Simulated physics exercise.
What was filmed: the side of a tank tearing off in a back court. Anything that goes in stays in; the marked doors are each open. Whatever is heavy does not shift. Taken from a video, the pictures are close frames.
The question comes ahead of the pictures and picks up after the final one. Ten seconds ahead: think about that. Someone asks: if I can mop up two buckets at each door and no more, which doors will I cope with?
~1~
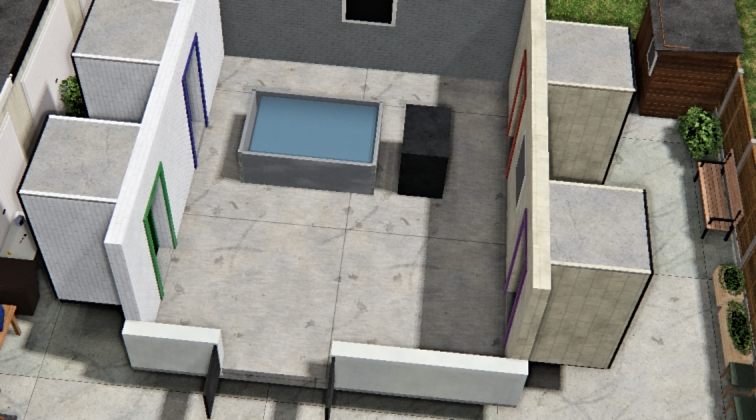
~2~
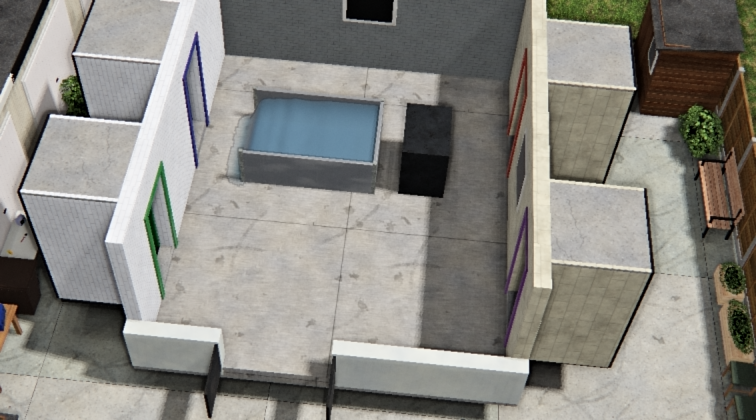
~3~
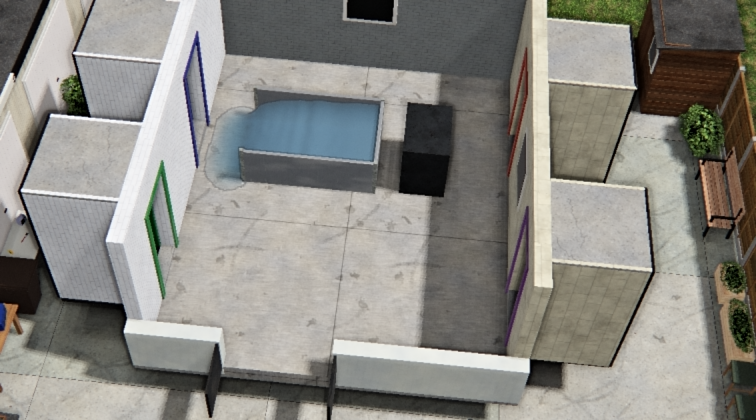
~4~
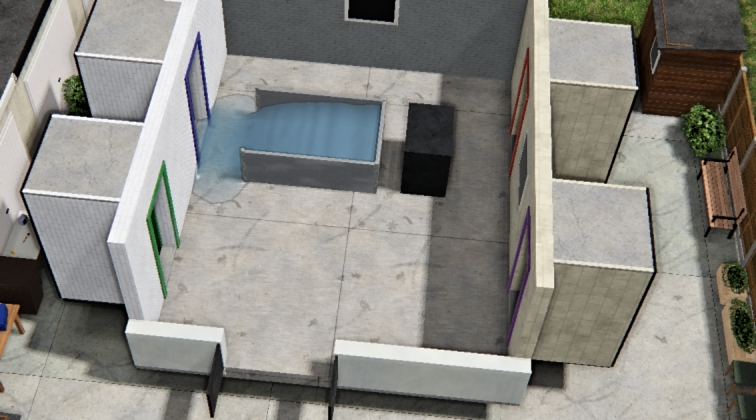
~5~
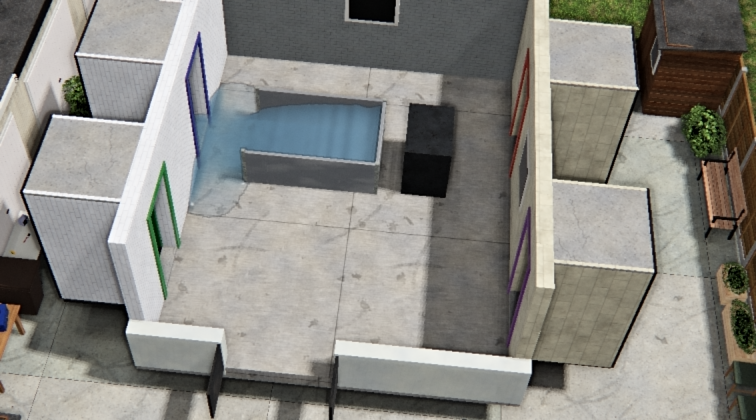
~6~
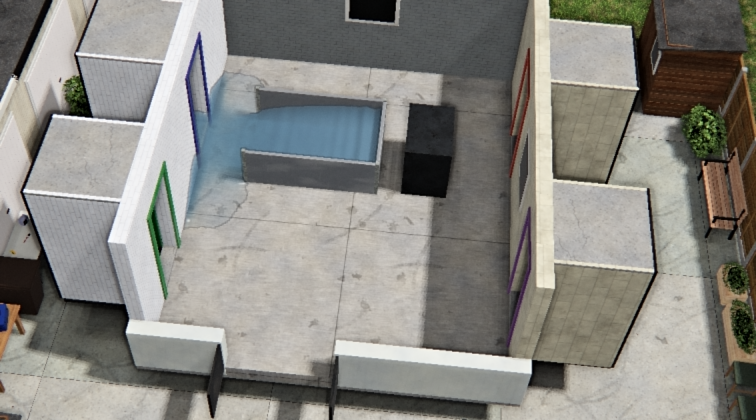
In order: The blue door tops two buckets, the green door never tops two buckets, the red door tops two buckets, the purple door never tops two buckets.
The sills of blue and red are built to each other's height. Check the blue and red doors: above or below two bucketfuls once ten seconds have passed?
The blue door exceeds the limit, while the red door stays within the limit.
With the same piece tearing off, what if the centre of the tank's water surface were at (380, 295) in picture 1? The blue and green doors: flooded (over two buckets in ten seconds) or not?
Result - blue: Short of the limit; green: Past the limit.
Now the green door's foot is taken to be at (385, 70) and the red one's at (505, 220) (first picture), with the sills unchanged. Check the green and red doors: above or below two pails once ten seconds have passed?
Finding - green door is safe, red door is safe.
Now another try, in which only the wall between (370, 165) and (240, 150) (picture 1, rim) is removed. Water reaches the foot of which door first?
It is the one in green.
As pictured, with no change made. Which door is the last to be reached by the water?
The purple one.
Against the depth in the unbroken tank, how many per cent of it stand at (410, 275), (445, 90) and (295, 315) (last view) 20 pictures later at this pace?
Taking the places in turn, I get roughly 0, 4 and 2 percent.
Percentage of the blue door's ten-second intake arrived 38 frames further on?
Roughly 100 percent.
A moment on, water covers 15 % of the floor; the blue door far over two buckets in, the green door wet at the sill, nothing in, the red door not reached, the purple door not reached.
Next, water covers 30 % of the floor; the blue door far over two buckets in, the green door wet at the sill, nothing in, the red door not reached, the purple door not reached.
Then, water covers 55 % of the floor; the blue door far over two buckets in, the green door wet at the sill, nothing in, the red door not reached, the purple door not reached.
Later, water covers 70 % of the floor; the blue door far over two buckets in, the green door wet at the sill, nothing in, the red door over two buckets in, the purple door wet at the sill, nothing in.
In the end, water covers 90 % of the floor; the blue door far over two buckets in, the green door wet at the sill, nothing in, the red door over two buckets in, the purple door wet at the sill, nothing in.
